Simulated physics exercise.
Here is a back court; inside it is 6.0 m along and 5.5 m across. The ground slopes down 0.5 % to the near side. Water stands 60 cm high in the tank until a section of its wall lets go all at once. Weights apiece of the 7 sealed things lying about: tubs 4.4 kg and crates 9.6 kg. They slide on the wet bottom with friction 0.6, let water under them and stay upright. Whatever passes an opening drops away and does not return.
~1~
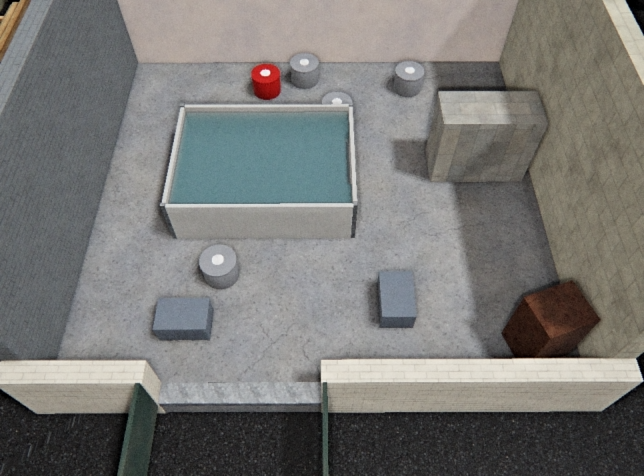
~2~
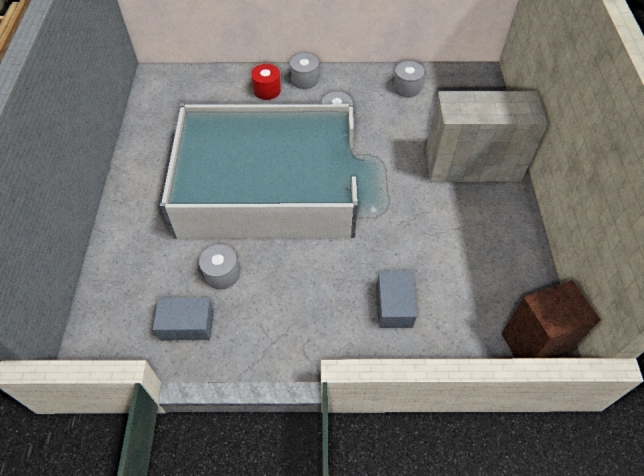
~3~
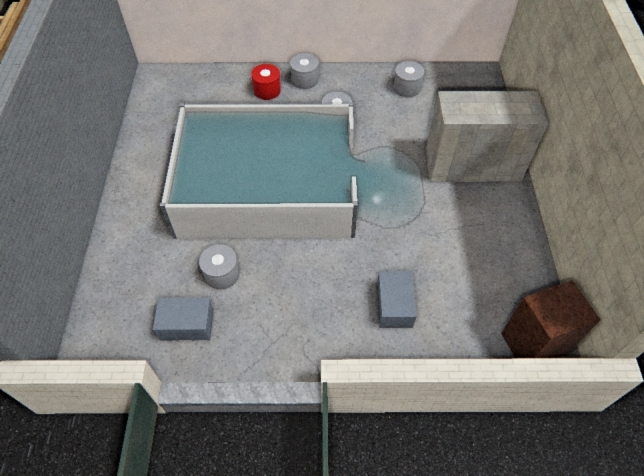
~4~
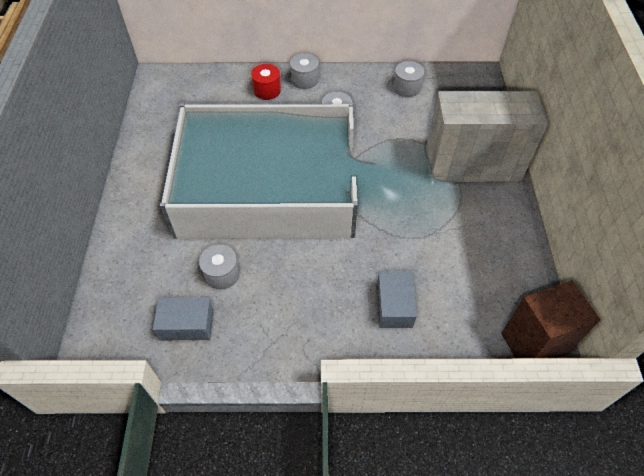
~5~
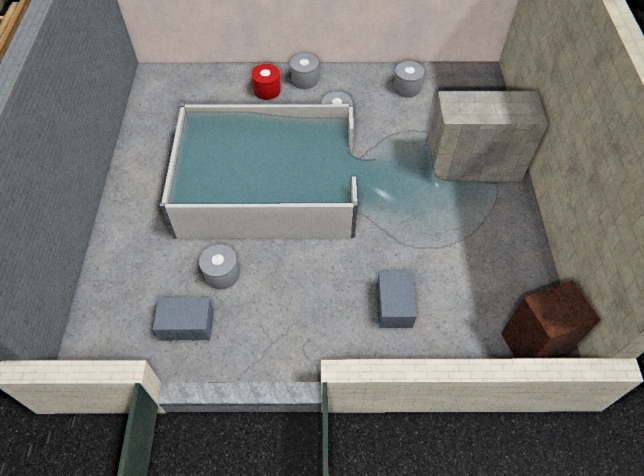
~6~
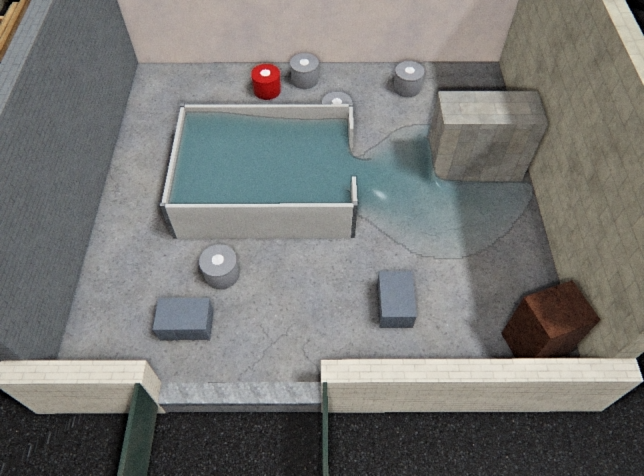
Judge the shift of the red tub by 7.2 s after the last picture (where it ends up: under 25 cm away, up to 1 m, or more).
Red tub ends far away.
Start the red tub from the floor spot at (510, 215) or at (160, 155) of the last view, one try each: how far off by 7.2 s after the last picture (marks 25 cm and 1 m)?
In that order: It ends far away; it stays put.
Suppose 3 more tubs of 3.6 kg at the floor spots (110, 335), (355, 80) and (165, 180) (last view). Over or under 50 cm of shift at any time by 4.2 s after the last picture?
In that order: Short of it, over, short of it.
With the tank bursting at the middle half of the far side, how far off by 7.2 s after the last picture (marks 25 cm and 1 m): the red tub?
Then the red tub travels far.
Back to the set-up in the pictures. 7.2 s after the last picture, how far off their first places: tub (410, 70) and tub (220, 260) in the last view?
In turn: 250 cm, 140 cm.
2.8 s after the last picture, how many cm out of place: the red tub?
About 0 cm.
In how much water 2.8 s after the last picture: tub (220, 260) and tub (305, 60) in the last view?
Roughly 0 and 4 cm.
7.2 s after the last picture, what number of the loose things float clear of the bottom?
I count 7.
Then, 0.9 s after the last picture the red tub is near (266, 73), 0.0 m from its start, aground; 0 of 7 are out; 0 afloat.
Then, 2.8 s after the last picture the red tub is near (265, 73), 0.0 m from its start, aground; 0 of 7 are out; 1 afloat.
Then, 4.8 s after the last picture the red tub is near (244, 83), 0.4 m from its start, aground; 0 of 7 are out; 1 afloat.
Then, 7.2 s after the last picture the red tub is near (157, 106), 1.7 m from its start, afloat; 0 of 7 are out; 7 afloat.
